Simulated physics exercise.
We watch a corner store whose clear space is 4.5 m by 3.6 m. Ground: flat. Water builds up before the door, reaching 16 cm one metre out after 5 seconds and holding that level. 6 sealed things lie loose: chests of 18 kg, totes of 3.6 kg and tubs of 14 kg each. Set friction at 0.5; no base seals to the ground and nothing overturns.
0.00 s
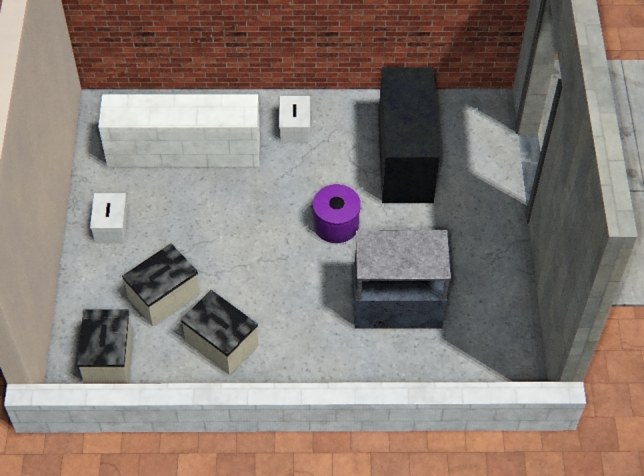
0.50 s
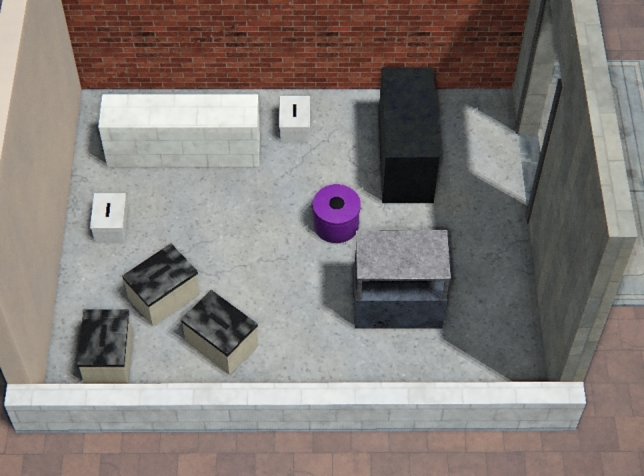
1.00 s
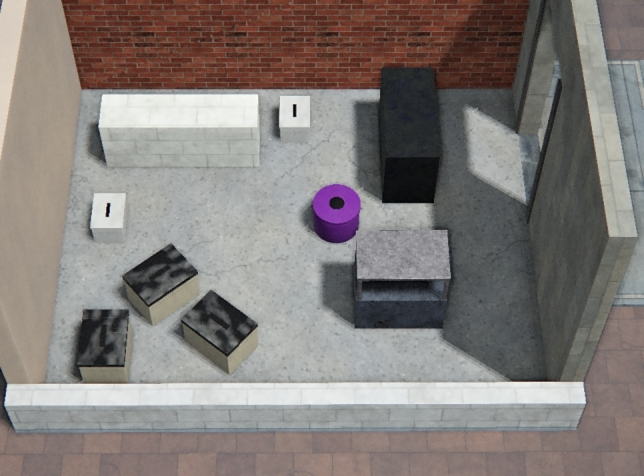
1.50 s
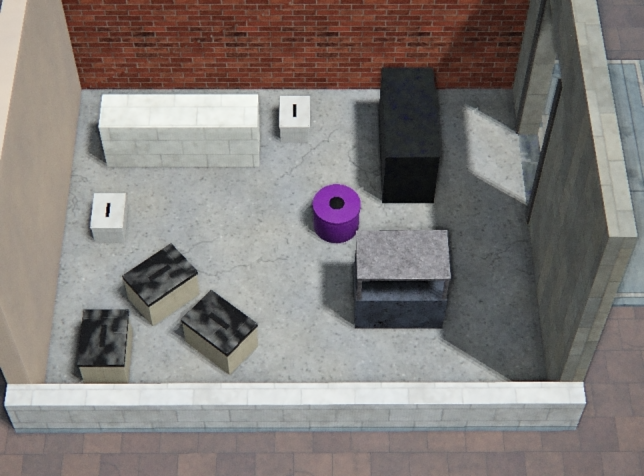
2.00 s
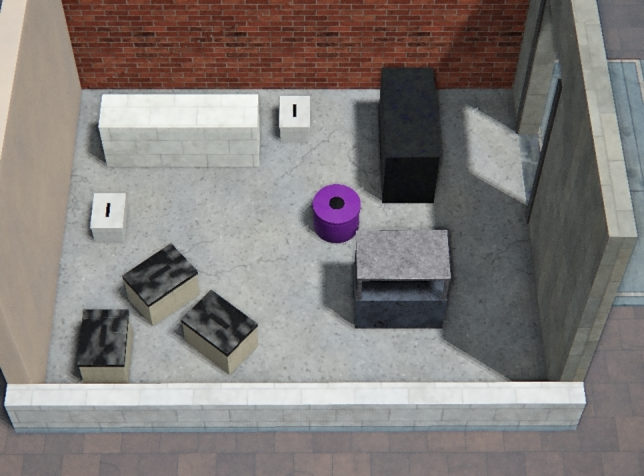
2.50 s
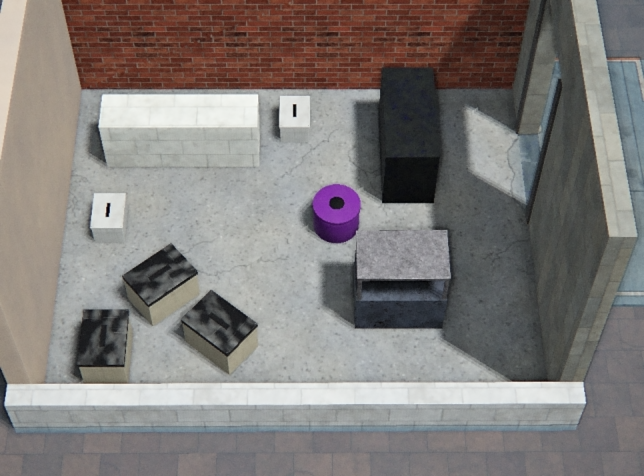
A purple tub with a dark hole in its top stands near the middle of a grey-floored, roofless corner store, seen from high in front. Around it are a long white block and two small white boxes behind and left, three dark-topped cream totes at lower left, and black and grey units at right. Nothing inside moves and the view stays fixed, while the reddish paving outside turns duller and greyer.
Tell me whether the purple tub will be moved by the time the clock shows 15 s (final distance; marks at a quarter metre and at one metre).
Watch - it'll stay nearly still.
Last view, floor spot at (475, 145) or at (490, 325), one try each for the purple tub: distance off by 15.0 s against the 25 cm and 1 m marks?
The first start leaves it slightly displaced, the second leaves it basically unmoved.
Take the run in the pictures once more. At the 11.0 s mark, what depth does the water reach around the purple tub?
4 cm, roughly.
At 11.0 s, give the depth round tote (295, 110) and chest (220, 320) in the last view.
First about 2 cm, second about 5 cm.
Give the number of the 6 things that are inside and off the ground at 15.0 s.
Of them, 3.
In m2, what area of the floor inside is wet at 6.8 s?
Close to 7.5 m2, I'd say.
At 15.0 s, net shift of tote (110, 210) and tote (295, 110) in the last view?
First 100 cm, then 60 cm.
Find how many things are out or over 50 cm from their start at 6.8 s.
Result: 0.
After 3.5 s the purple tub is near (337, 203), 0.0 m from its start, aground; 0 afloat.
After 6.8 s the purple tub is near (337, 203), 0.0 m from its start, aground; 0 afloat.
After 11.0 s the purple tub is near (337, 203), 0.0 m from its start, aground; 0 afloat.
After 15.0 s the purple tub is near (337, 203), 0.0 m from its start, aground; 3 afloat.
